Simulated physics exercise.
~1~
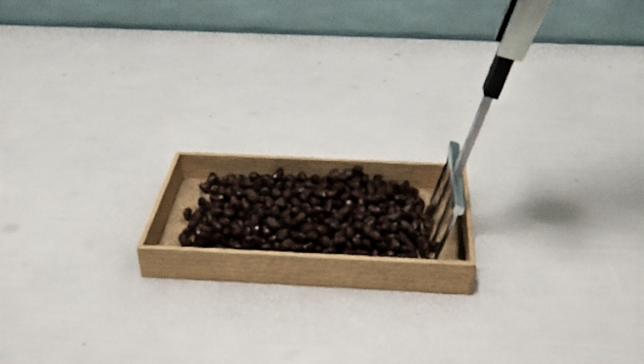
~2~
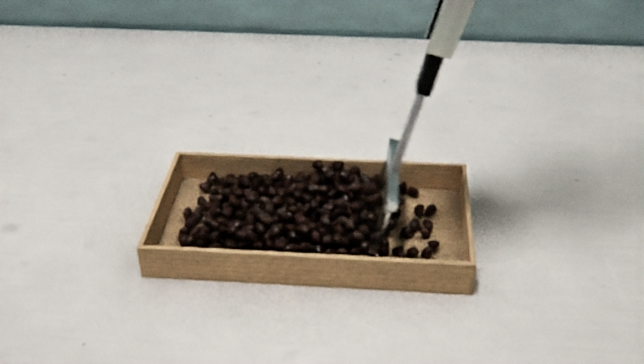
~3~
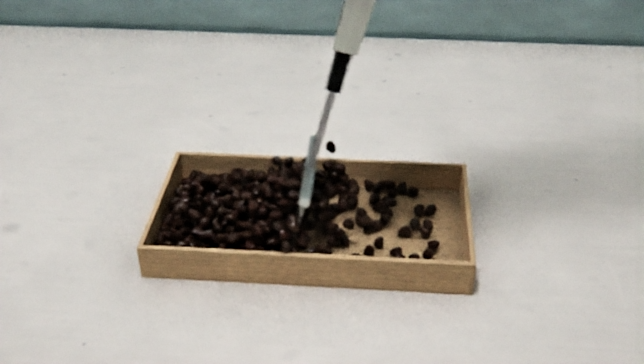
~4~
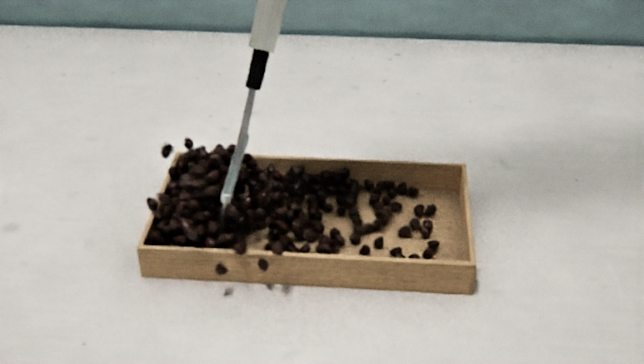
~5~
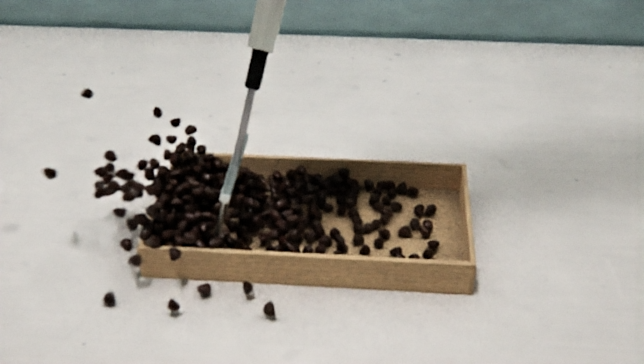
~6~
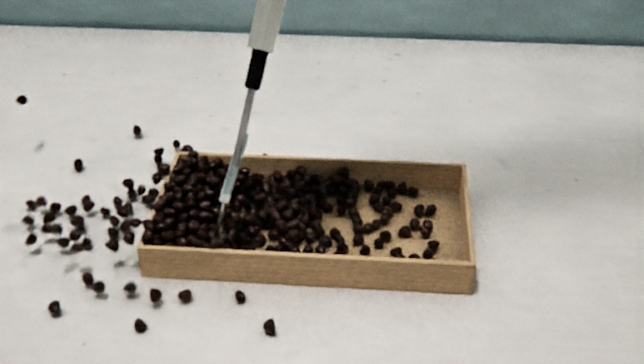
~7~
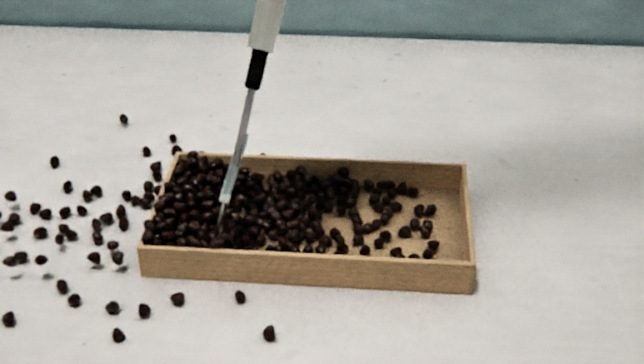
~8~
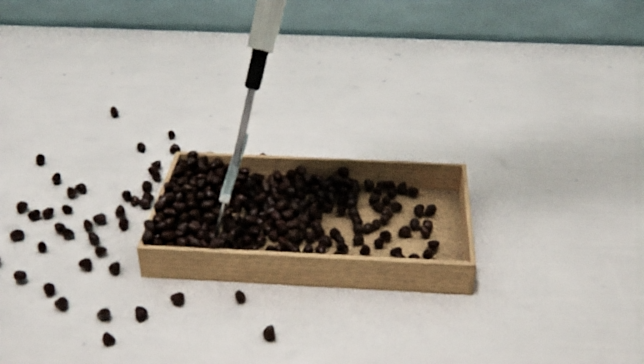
The clip opens on a shallow, light wooden tray of dark beans on a pale surface, with a rake on a pale handle standing at its right end. The rake sweeps left through the beans, pushing most of them into a heap and leaving a loose scatter behind it. It stops short of the left wall, but the piled beans surge onward and spill over the edges. Many fly out to the left, then bounce and roll across the surface. At the end the rake stands still among the remaining beans, with dozens strewn outside the tray.
